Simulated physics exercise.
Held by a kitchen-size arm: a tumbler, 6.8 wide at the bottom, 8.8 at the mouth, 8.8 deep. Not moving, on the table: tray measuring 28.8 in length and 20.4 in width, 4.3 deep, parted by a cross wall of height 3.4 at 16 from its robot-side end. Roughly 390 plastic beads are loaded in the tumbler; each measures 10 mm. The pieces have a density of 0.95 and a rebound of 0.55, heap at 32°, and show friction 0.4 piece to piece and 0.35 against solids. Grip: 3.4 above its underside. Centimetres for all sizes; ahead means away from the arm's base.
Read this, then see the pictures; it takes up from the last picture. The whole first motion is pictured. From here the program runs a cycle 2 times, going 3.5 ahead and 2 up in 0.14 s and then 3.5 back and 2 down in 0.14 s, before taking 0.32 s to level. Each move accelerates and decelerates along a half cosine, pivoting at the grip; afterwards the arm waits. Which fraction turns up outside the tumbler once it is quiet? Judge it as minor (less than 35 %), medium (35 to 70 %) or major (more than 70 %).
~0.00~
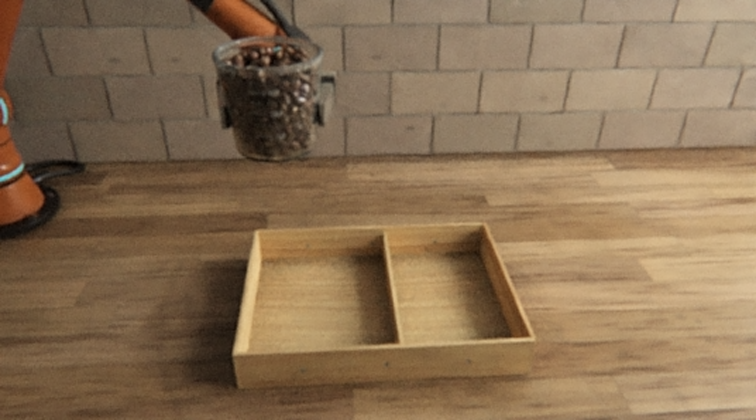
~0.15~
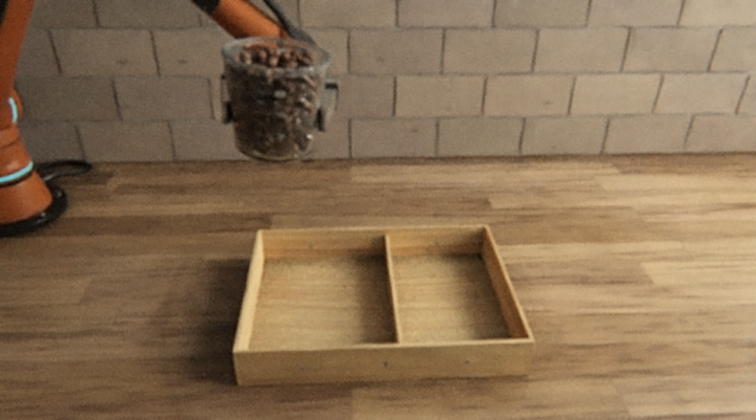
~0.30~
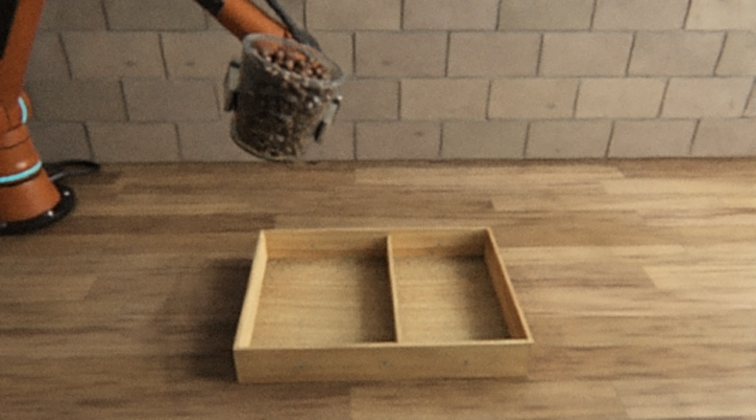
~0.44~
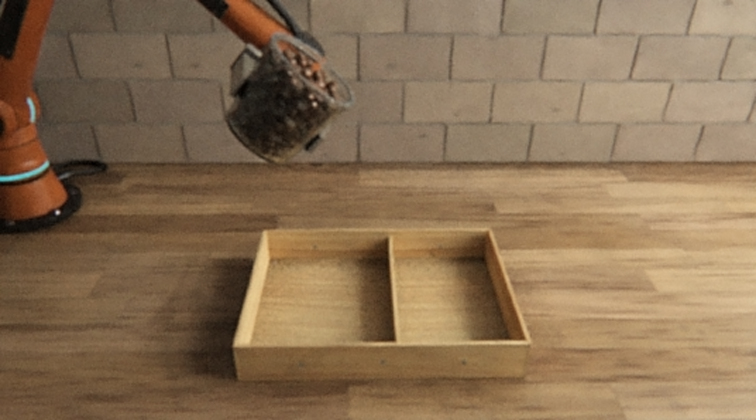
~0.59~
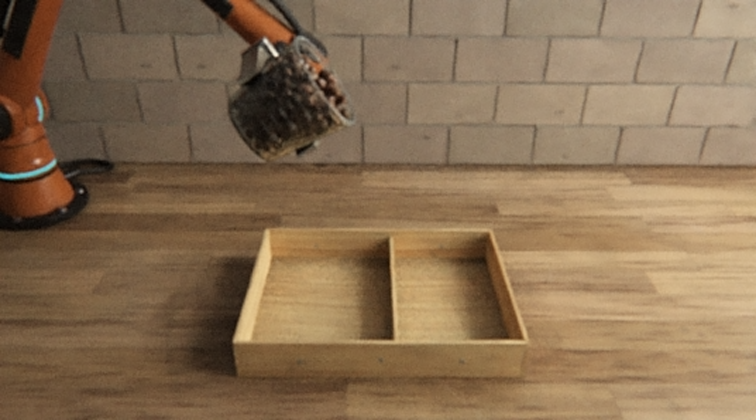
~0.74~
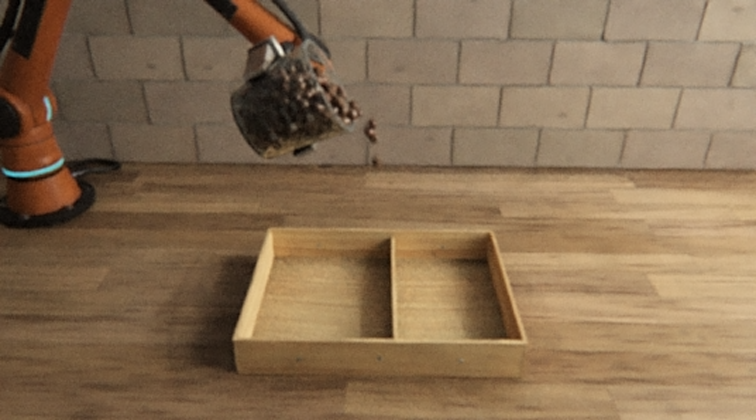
Medium, 35 to 70 %.
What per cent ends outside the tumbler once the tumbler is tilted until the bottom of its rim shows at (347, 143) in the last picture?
The share is about 85 percent.
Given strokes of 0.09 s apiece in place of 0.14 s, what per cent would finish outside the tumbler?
That change gives some 80 percent.
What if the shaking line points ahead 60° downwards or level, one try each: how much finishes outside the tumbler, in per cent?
You'd get about 15 per cent with the first setting and about 45 per cent with the second.
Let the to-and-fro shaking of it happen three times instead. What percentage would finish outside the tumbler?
Estimate: Around 60 %.
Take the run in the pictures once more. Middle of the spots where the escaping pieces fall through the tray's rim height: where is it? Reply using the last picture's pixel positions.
Estimated centre around (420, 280) in pixels.
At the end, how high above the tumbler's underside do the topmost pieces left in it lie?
I'd say near 7.5 cm from the bottom.
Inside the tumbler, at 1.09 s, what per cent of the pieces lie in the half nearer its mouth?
Some 50 percent is in that half.
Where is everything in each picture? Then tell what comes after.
In the first picture, tumbler middle at (273, 102), level; upper third of the load around (270, 74), from x 225 to 310, top at y 50; 394 in the tumbler.
In the second picture, tumbler middle at (276, 102), tilted 6° forward; upper third of the load around (273, 74), from x 235 to 315, top at y 50.
In the third picture, tumbler middle at (281, 103), tilted 21° forward; upper third of the load around (280, 76), from x 240 to 330, top at y 50.
In the fourth picture, tumbler middle at (285, 105), tilted 41° forward; upper third of the load around (286, 80), from x 235 to 335, top at y 55.
In the fifth picture, tumbler middle at (288, 106), tilted 56° forward; upper third of the load around (293, 84), from x 240 to 345, top at y 55.
In the sixth picture, tumbler middle at (290, 107), tilted 62° forward; upper third of the load around (293, 89), from x 240 to 375, top at y 65; 389 in the tumbler, 5 in flight or on a rim.
After 1.09 s, tilted 62° forward, highest piece 28 above the table; 271 in the tumbler, 43 in the far-side part, 3 in the robot-side part, 77 in flight or on a rim.
After 1.44 s, tilted 36° forward, highest piece 28 above the table; 193 in the tumbler, 138 in the far-side part, 49 in the robot-side part, 3 on the table or floor, 11 in flight or on a rim.
After 1.82 s, level, highest piece 29 above the table; 193 in the tumbler, 139 in the far-side part, 53 in the robot-side part, 9 on the table or floor.
After 2.87 s, level, highest piece 29 above the table; 193 in the tumbler, 139 in the far-side part, 53 in the robot-side part, 9 on the table or floor.
At rest, 193 in the tumbler, 139 in the far-side part, 53 in the robot-side part, 9 on the table or floor. That is 51 % outside the tumbler.
